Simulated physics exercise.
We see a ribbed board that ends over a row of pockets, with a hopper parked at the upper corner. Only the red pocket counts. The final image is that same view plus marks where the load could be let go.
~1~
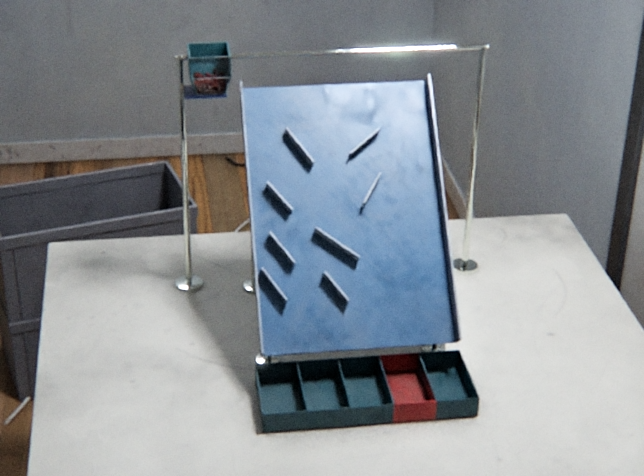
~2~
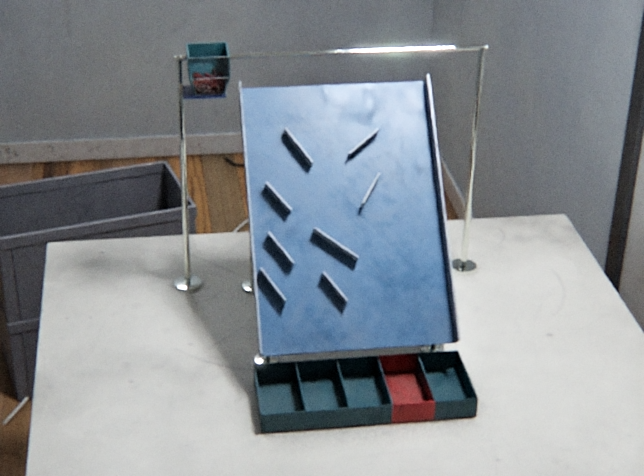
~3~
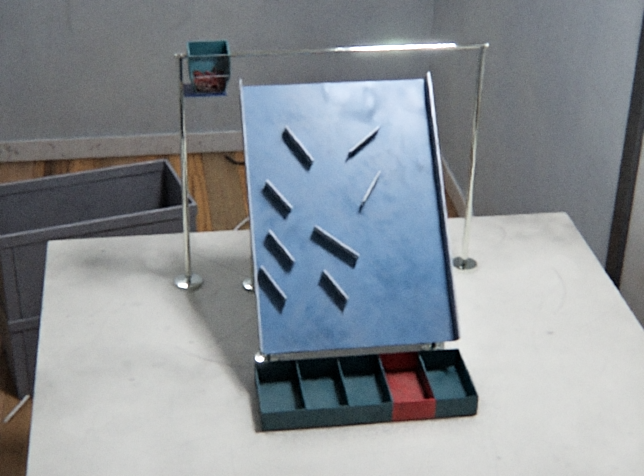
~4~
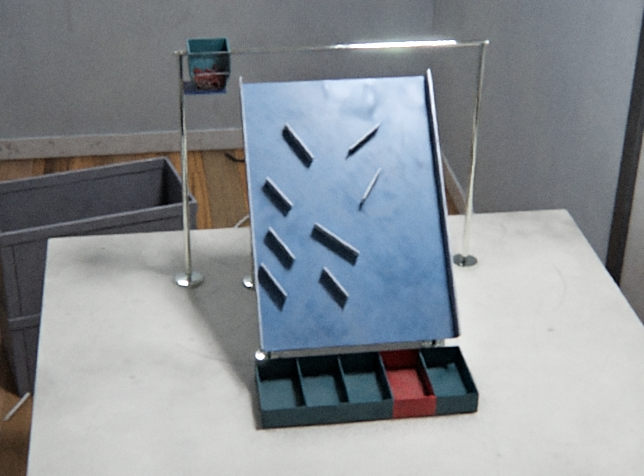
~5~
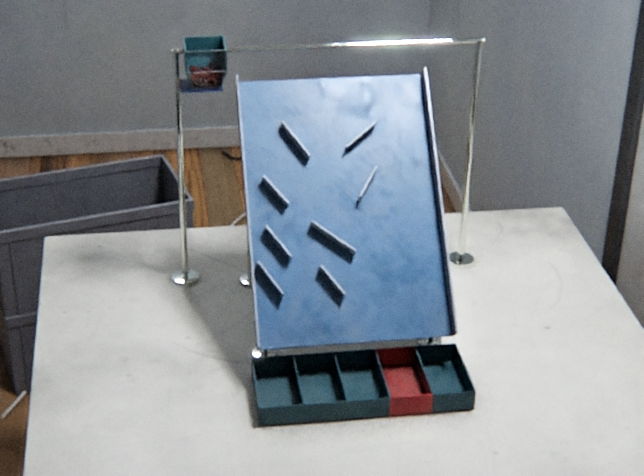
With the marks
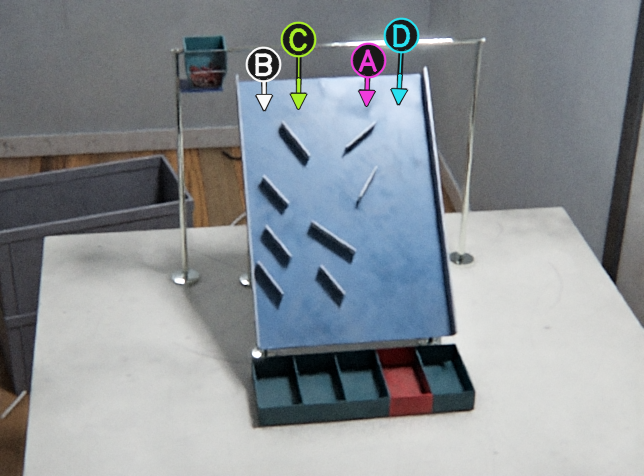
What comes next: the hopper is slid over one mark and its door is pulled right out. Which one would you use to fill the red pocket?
Mark C.
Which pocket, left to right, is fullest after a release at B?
The second.
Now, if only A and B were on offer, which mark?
Here it is mark A.
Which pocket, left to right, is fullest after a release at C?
The fourth from the left.
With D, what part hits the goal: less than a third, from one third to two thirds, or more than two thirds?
It is less than a third.
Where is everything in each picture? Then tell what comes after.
The first picture shows hopper at (210, 87), kidney beans, door shut.
The second picture shows ribs (285, 128) to (313, 162), (350, 153) to (378, 129), (266, 182) to (291, 209).
The third picture shows ribs (363, 202) to (380, 171), (269, 230) to (295, 261), (315, 226) to (359, 255).
The fourth picture shows ribs (262, 263) to (287, 296), (324, 267) to (348, 296).
The fifth picture shows red pocket at (411, 404), number 4 of 5 from the left.
On the marked copy, mark A meets the board at (366, 100); mark B meets the board at (264, 104); mark C meets the board at (298, 103); mark D meets the board at (398, 98).
For mark A, about half in the red pocket, about a third in other pockets, a small part held on the board, a small part outside the box.
For mark B, a small part in the red pocket, most in other pockets, a small part held on the board.
For mark C, about half in the red pocket, about a third in other pockets.
For mark D, about a quarter in the red pocket, about two thirds in other pockets, a stray few outside the box.
